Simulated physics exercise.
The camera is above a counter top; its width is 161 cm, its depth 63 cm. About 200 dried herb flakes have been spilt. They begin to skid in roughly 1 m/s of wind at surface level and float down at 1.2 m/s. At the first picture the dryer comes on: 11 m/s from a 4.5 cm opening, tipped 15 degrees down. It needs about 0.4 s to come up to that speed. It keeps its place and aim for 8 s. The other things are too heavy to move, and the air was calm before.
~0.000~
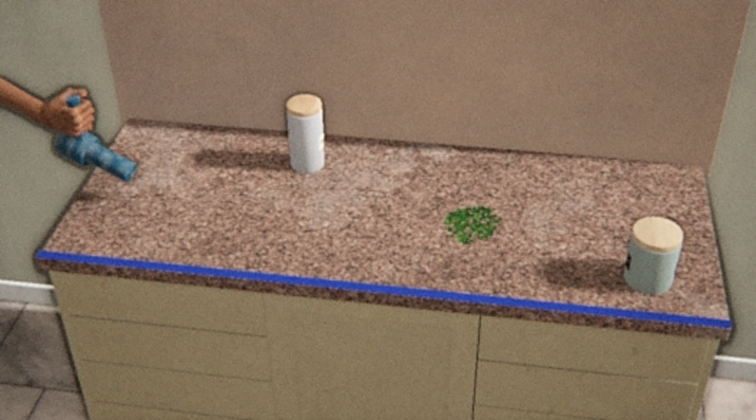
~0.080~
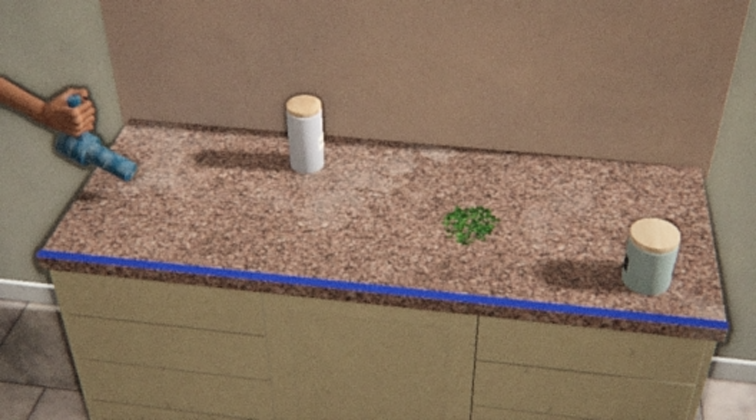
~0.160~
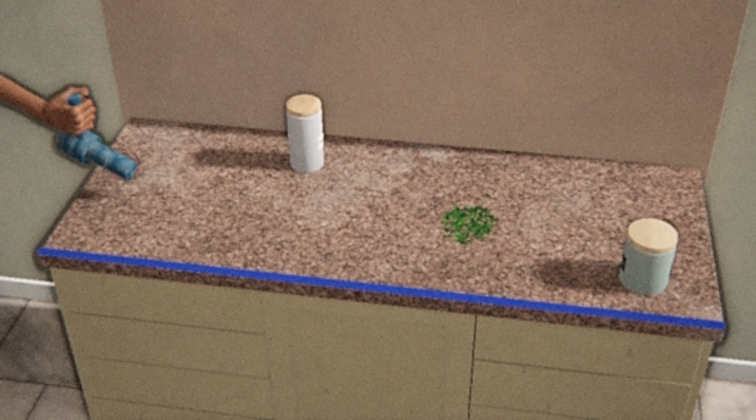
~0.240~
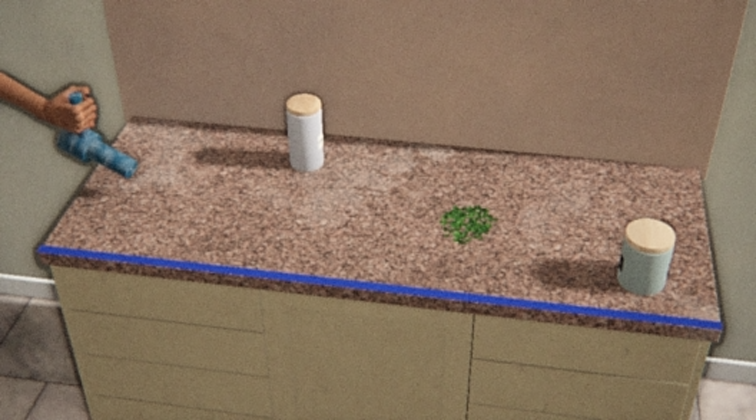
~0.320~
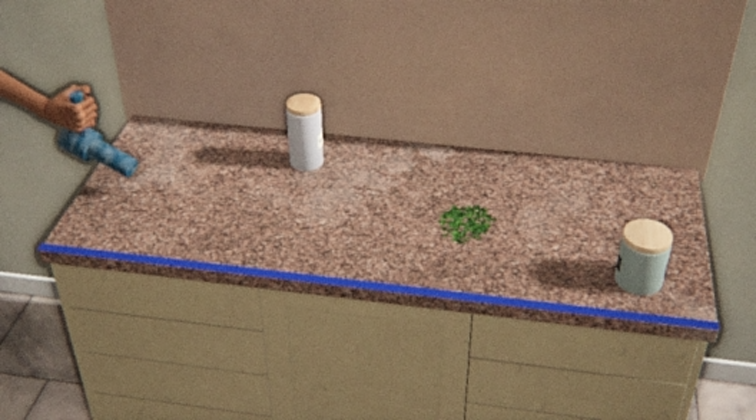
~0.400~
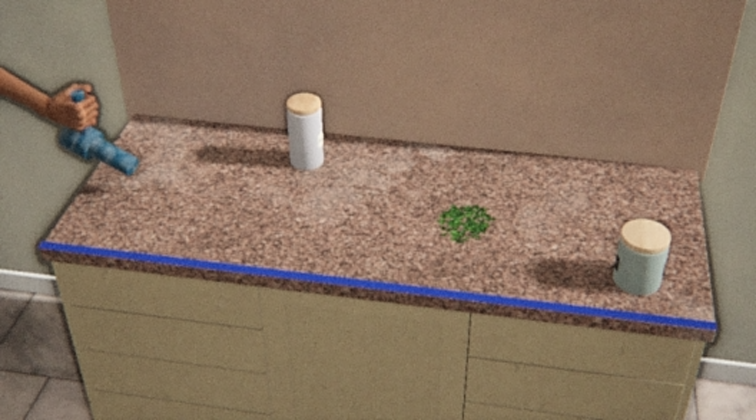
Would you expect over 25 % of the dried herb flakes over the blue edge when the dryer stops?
More than a quarter over the blue edge: No.
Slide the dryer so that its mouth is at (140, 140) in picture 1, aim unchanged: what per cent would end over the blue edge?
In that case some 3 per cent.
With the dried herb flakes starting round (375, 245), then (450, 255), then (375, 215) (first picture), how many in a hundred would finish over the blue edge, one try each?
In that order: 20 %, 20 %, 0 %.
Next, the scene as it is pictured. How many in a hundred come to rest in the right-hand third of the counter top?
Some 4 per cent.
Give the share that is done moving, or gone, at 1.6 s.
Some 10 per cent.
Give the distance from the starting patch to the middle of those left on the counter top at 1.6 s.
Roughly 40 cm.
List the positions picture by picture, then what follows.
In the first picture, the middle of the dried herb flakes is near (473, 225), none has stirred yet and the mouth of the dryer is at (131, 173).
In the second picture, the middle of the dried herb flakes is near (471, 225), none has stirred yet and the blue edge is centred on (366, 292).
In the third picture, the middle of the dried herb flakes is near (470, 224), none has stirred yet, the top of a jar is at (653, 233) and the top of a jar is at (303, 103).
In the fourth picture, the middle of the dried herb flakes is near (469, 224) and none has stirred yet.
In the fifth picture, the middle of the dried herb flakes is near (467, 224) and none has stirred yet.
In the sixth picture, the middle of the dried herb flakes is near (466, 223) and none has stirred yet.
After 1.6 s, 88 % are on the move or not yet settled, 0 % are over the blue edge; the middle of those still in play is near (629, 228).
After 2.6 s, 22 % are on the move or not yet settled, 0 % are over the blue edge.
After 4.4 s, 4 % are on the move or not yet settled, 0 % are over the blue edge.
After 8.0 s, at the end, 0 % are over the blue edge.
